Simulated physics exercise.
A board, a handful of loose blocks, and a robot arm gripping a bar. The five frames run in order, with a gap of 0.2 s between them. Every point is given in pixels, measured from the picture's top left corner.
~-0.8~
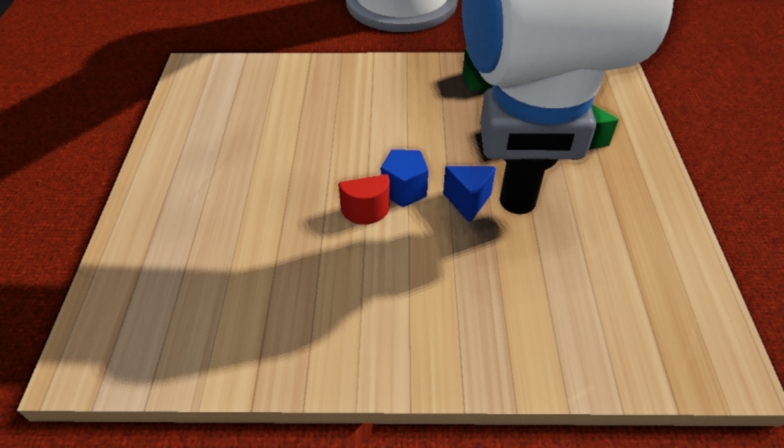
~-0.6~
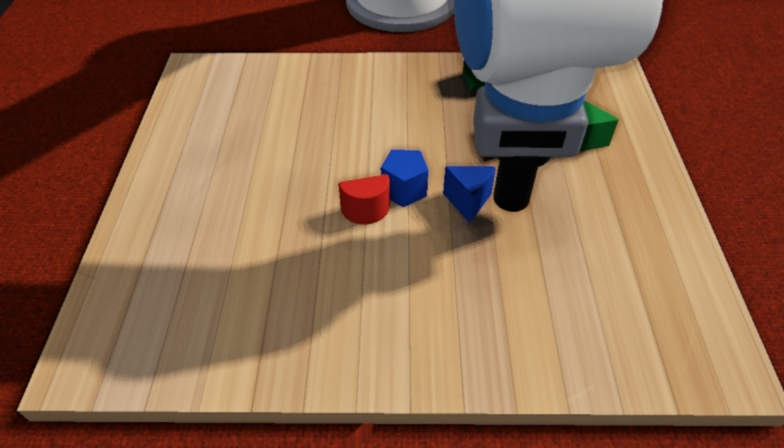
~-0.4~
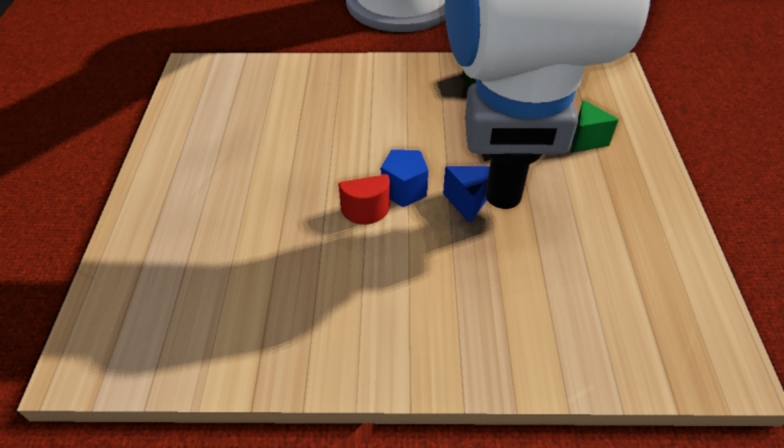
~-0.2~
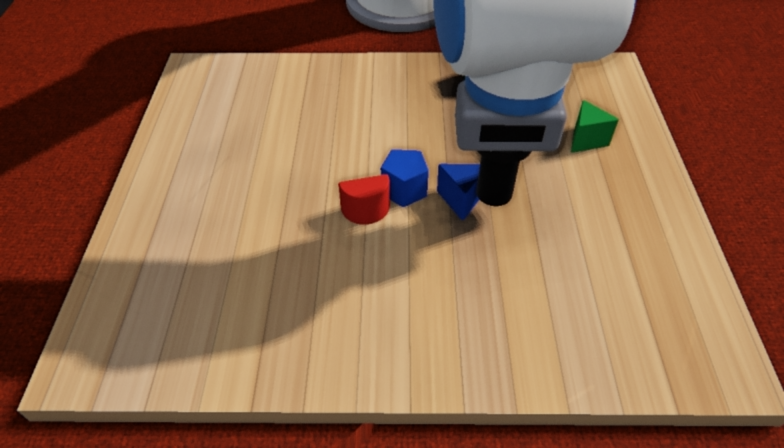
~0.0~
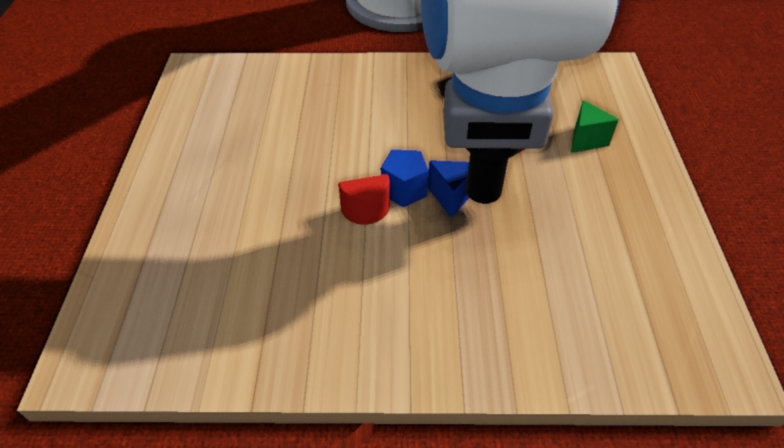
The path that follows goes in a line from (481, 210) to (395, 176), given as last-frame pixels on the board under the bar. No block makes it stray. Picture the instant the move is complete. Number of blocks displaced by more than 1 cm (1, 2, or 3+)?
Answer: Two blocks.
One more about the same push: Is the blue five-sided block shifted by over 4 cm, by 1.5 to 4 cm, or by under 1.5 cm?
Range: Over 4 cm.
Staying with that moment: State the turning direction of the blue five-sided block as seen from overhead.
From above, the blue five-sided block will be seen to turn anti-clockwise.
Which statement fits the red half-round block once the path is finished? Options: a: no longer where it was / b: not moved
The answer is b.
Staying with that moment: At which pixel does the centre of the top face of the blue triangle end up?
I predict (406, 129).
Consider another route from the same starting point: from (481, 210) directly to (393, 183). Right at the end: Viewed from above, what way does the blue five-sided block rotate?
Viewed from overhead, the blue five-sided block winds up turned anticlockwise.
The first path, step by step. Halfway along, bar at (437, 174); blue five-sided block at (395, 160); blue triangle at (425, 141).
At the end, bar at (395, 158); red half-round block still; blue five-sided block at (353, 152), turned 35° anticlockwise; blue triangle at (406, 129), turned 80° clockwise.
